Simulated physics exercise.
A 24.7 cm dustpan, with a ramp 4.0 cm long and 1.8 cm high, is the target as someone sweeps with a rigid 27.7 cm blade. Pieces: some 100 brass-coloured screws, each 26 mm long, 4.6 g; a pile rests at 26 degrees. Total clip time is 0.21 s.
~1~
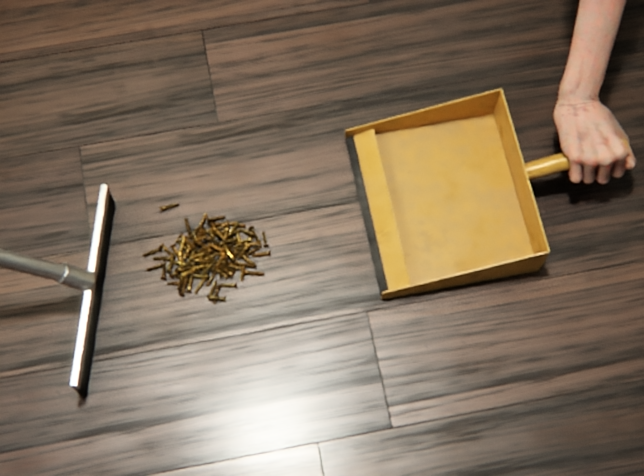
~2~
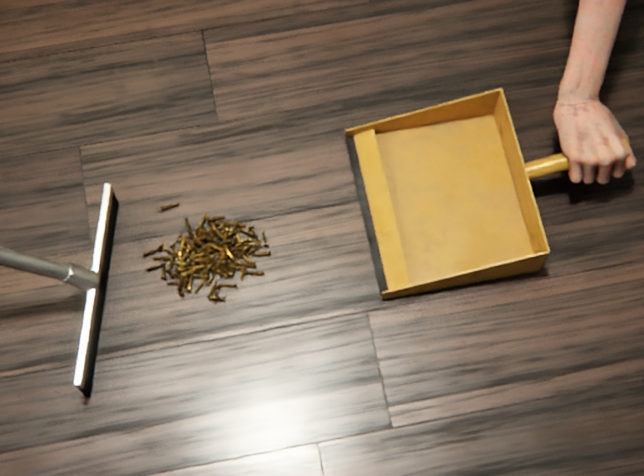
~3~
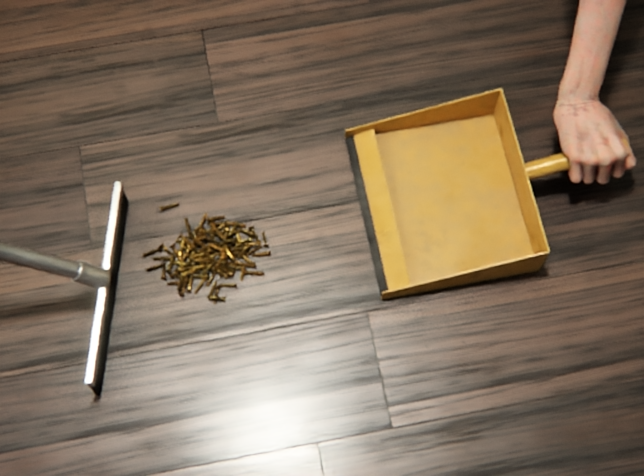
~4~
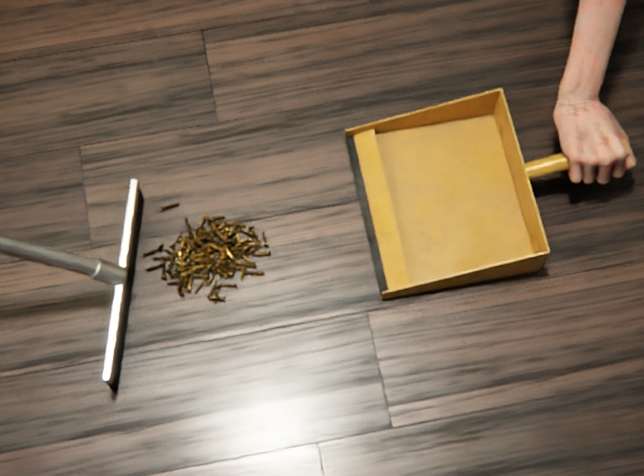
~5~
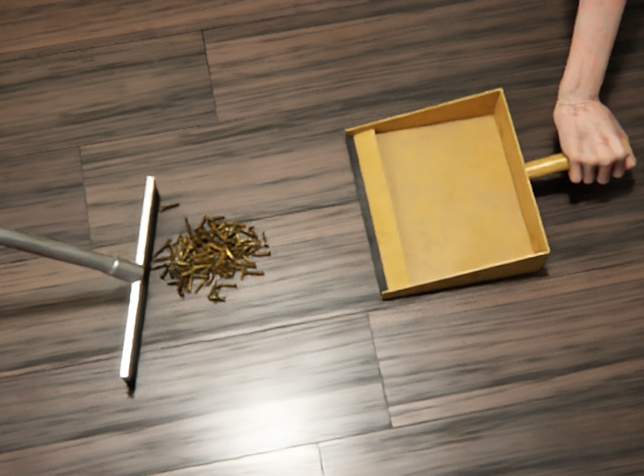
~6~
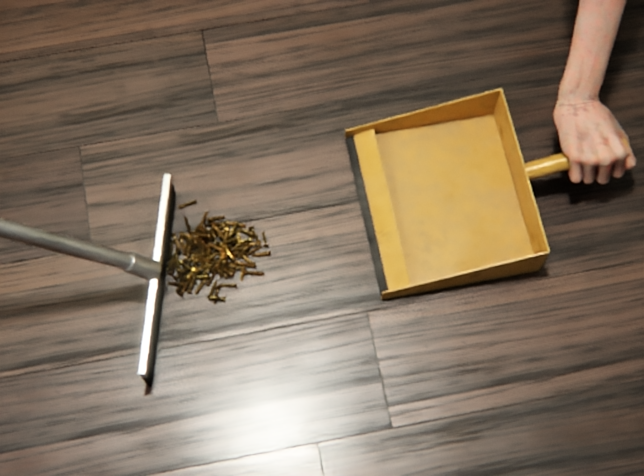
The clip shows a squeegee-like blade on a grey pole sliding right across a dark wood floor, meeting and slightly shifting the left edge of a pile of brass-coloured screws, while a hand holds a yellow dustpan still at right.
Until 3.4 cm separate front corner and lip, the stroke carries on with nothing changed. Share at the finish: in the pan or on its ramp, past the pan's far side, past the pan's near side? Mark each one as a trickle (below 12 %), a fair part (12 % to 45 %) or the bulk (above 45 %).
Pan: A trickle; far side: A trickle; near side: A trickle.
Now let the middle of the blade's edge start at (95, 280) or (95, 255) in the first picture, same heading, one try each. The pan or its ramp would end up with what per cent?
Some 0 and 0 per cent.
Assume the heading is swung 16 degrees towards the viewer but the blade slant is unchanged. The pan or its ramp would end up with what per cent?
It comes to roughly 5 in a hundred.
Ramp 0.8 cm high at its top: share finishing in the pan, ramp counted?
That change would give about 5 per cent.
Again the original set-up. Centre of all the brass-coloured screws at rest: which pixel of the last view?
Est. centre at rest: (348, 243) px.
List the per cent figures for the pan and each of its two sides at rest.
Pan 0; far side 0; near side 5.
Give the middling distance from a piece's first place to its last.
That distance is close to 20 cm.
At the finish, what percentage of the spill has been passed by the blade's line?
Roughly 0 per cent of it.
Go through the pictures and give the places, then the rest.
In the first picture, blade from (76, 385) to (106, 190), moved 0.0 cm, 0 of the pieces shifted so far; middle of the pieces at (212, 259); pan at (453, 200).
In the second picture, blade from (80, 384) to (109, 190), moved 0.5 cm, 0 of the pieces shifted so far; middle of the pieces at (212, 259).
In the third picture, blade from (91, 383) to (119, 188), moved 1.9 cm, 0 of the pieces shifted so far; middle of the pieces at (212, 259).
In the fourth picture, blade from (108, 379) to (136, 186), moved 4.0 cm, 0 of the pieces shifted so far; middle of the pieces at (212, 259).
In the fifth picture, blade from (126, 376) to (152, 183), moved 6.3 cm, 3 of the pieces shifted so far; middle of the pieces at (212, 259).
In the sixth picture, blade from (144, 373) to (168, 180), moved 8.5 cm, 23 of the pieces shifted so far; middle of the pieces at (213, 259); pan at (453, 200).
Then, 0.20 s after the last picture, middle of the blade 18 cm from the lip; 0 % over the lip, far side 0 %, near side 0 %.
Then, 0.34 s after the last picture, middle of the blade 10 cm from the lip; 0 % over the lip, far side 0 %, near side 5 %.
Then, 0.60 s after the last picture, middle of the blade 7 cm from the lip; 0 % over the lip, far side 0 %, near side 5 %.
In the end, pan 0 %, far side 0 %, near side 5 %, in front of the lip or behind the blade 95 %.
